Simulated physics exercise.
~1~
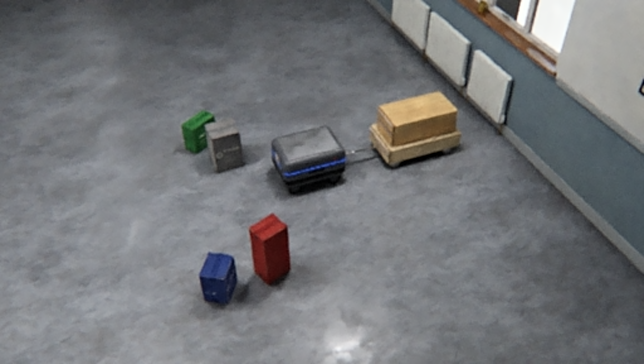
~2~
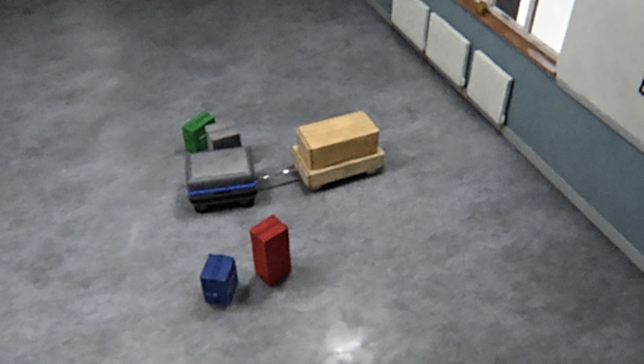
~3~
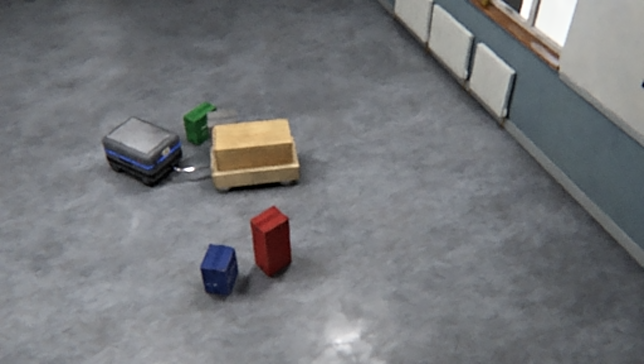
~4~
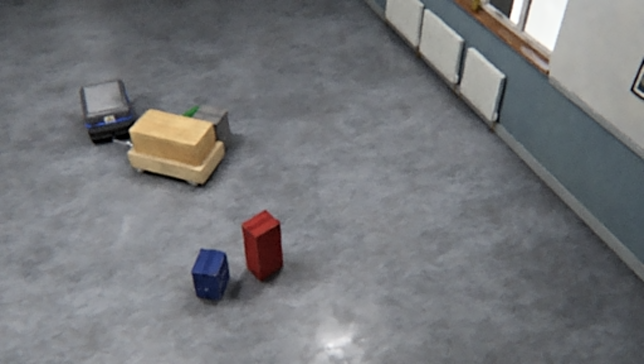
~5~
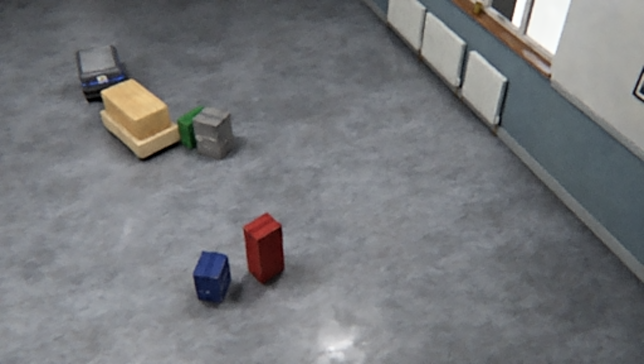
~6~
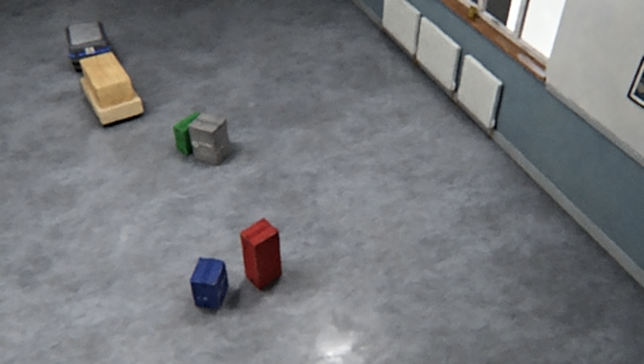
In a room with a grey floor, a tug pulls a loaded cart leftward between the upright boxes, passing in front of the green and grey ones, then curves away toward the upper left, where it ends with the cart behind it and all four boxes still standing.
